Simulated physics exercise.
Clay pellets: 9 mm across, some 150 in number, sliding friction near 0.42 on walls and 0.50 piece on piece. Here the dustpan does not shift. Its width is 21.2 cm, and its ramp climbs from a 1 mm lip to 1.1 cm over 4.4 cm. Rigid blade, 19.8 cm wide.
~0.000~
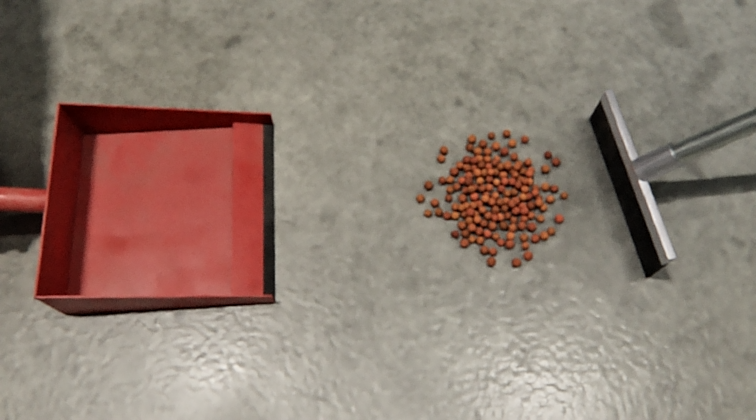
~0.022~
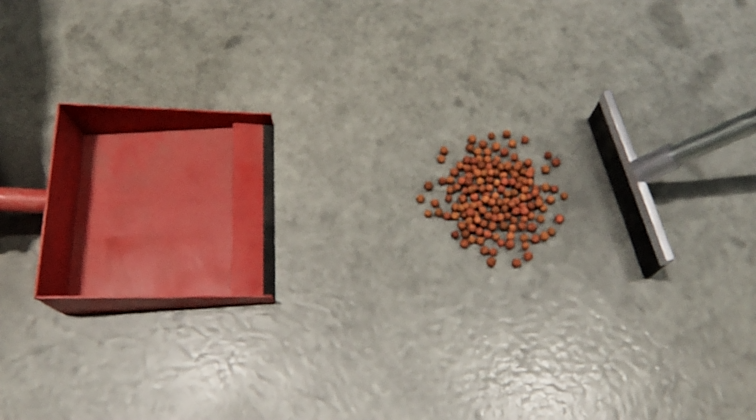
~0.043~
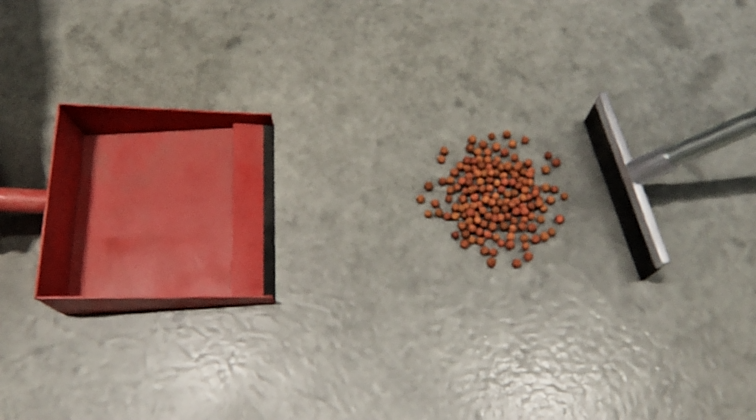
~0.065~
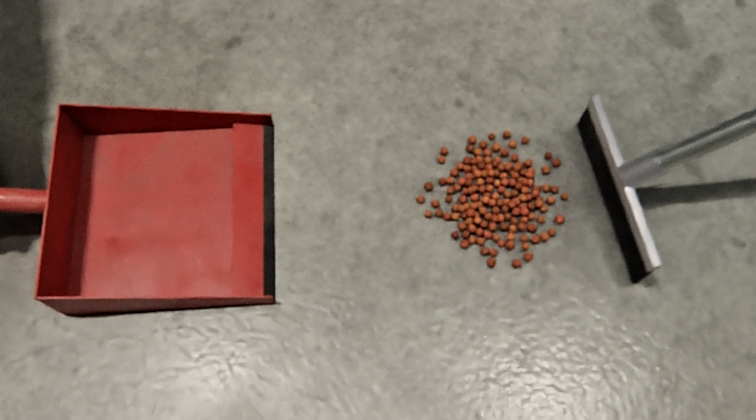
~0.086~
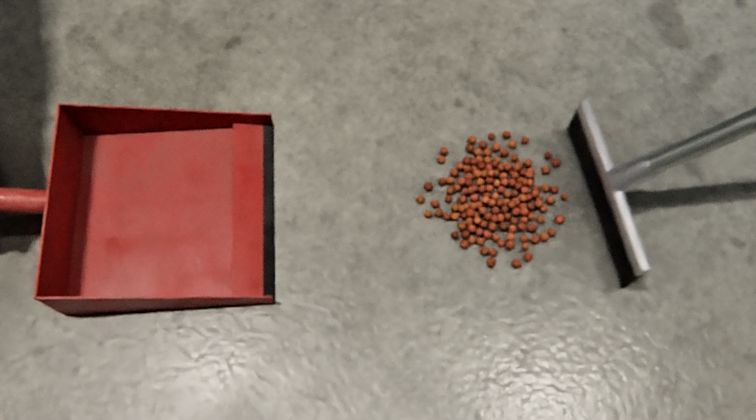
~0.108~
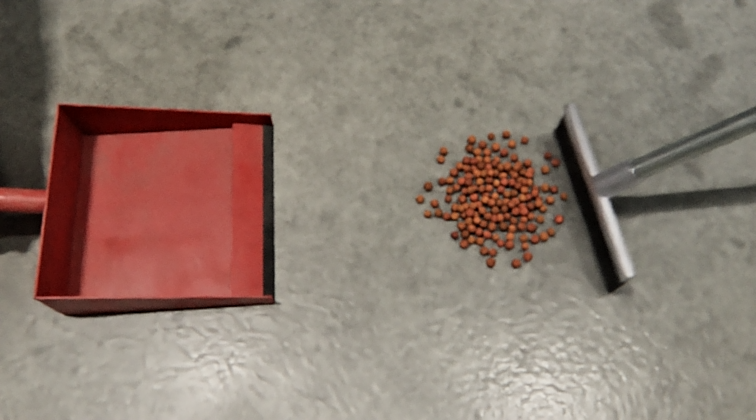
A grey squeegee slides a little left to a still pile of reddish-brown clay pellets.
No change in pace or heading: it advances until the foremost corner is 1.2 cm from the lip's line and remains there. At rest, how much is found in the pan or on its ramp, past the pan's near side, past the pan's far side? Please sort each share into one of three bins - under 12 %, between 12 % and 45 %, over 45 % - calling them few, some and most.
Pan: Some. Near side: Some. Far side: Few.
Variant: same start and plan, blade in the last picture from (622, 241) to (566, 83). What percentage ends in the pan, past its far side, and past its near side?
That ends as pan 5, far 20, and near 0.
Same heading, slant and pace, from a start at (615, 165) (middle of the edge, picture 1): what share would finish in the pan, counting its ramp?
Estimate: Near 35 %.
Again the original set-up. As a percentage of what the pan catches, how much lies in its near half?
Something like 100 per cent of the catch.
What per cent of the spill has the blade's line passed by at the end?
Some 25 per cent.
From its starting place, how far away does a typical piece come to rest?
That distance is close to 28 cm.
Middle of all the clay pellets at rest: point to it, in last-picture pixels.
Resting centre estimate: Around (264, 262).
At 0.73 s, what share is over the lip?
It's near 30 percent at that moment.
Then, at 0.32 s, middle of the blade 18 cm from the lip; 0 % over the lip, far side 0 %, near side 5 %.
Then, at 0.46 s, middle of the blade 8 cm from the lip; 0 % over the lip, far side 0 %, near side 20 %.
Then, at 0.73 s, middle of the blade 3 cm from the lip; 30 % over the lip, far side 0 %, near side 30 %.
By 1.2 s all is still; pan 30 %, near side 30 %, far side 0 %, in front of the lip or behind the blade 45 %.
